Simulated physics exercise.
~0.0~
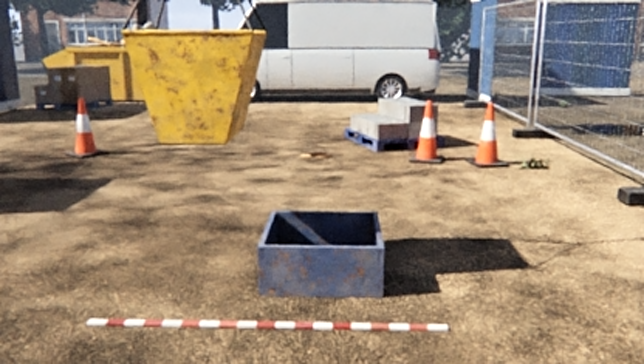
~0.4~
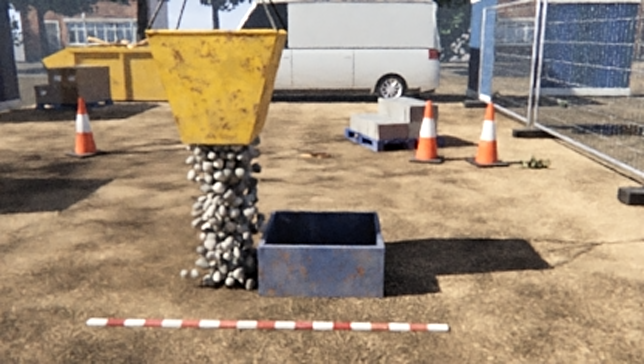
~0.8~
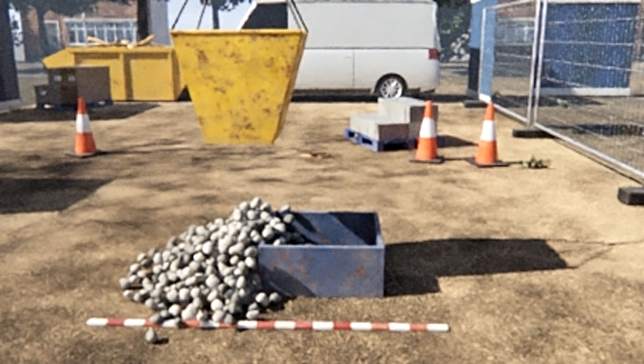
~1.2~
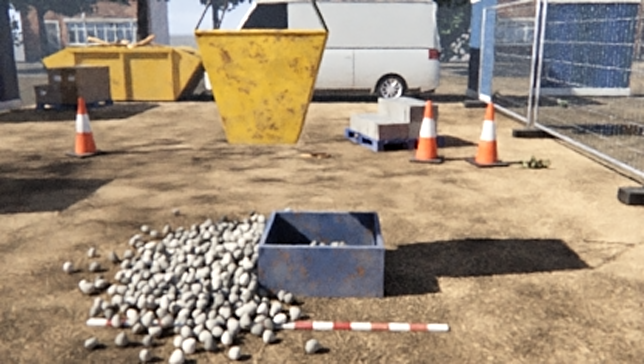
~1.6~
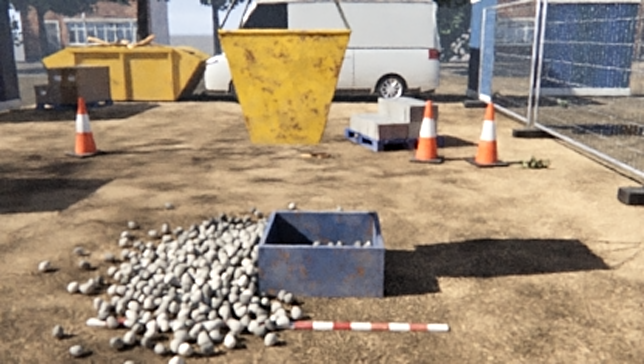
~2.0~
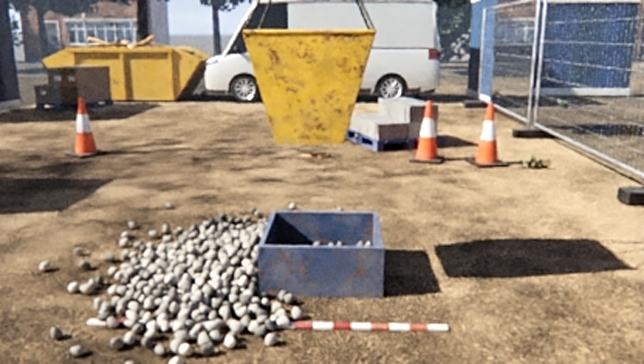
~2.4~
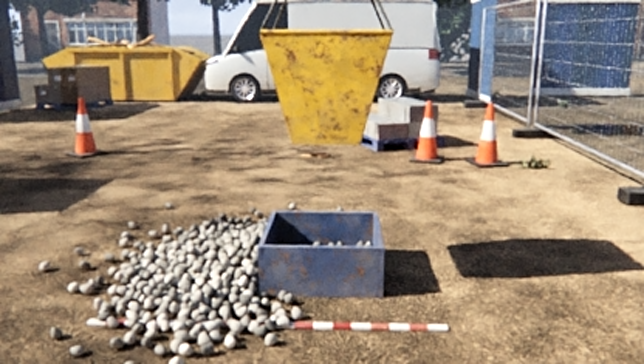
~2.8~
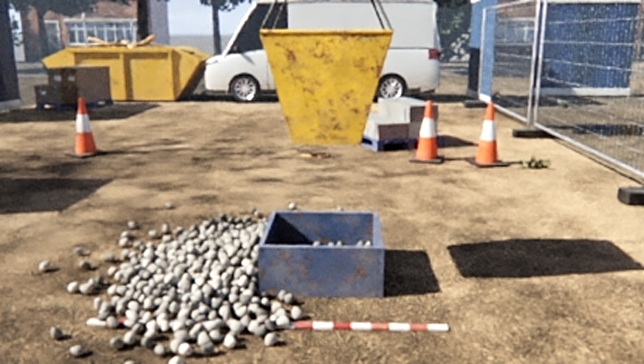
A yellow skip hangs over bare ground to the left of an open blue-grey bin, with a red-and-white staff lying in front. Moving slowly to the right, it releases a thick column of smooth grey stones from its bottom, which drops just short of the bin. The stones heap up against the bin's left side, then spread across the ground and over part of the staff. The emptied skip keeps drifting right, passes behind the bin and stops. Most of the stones lie still to the left, with only a few inside the bin.
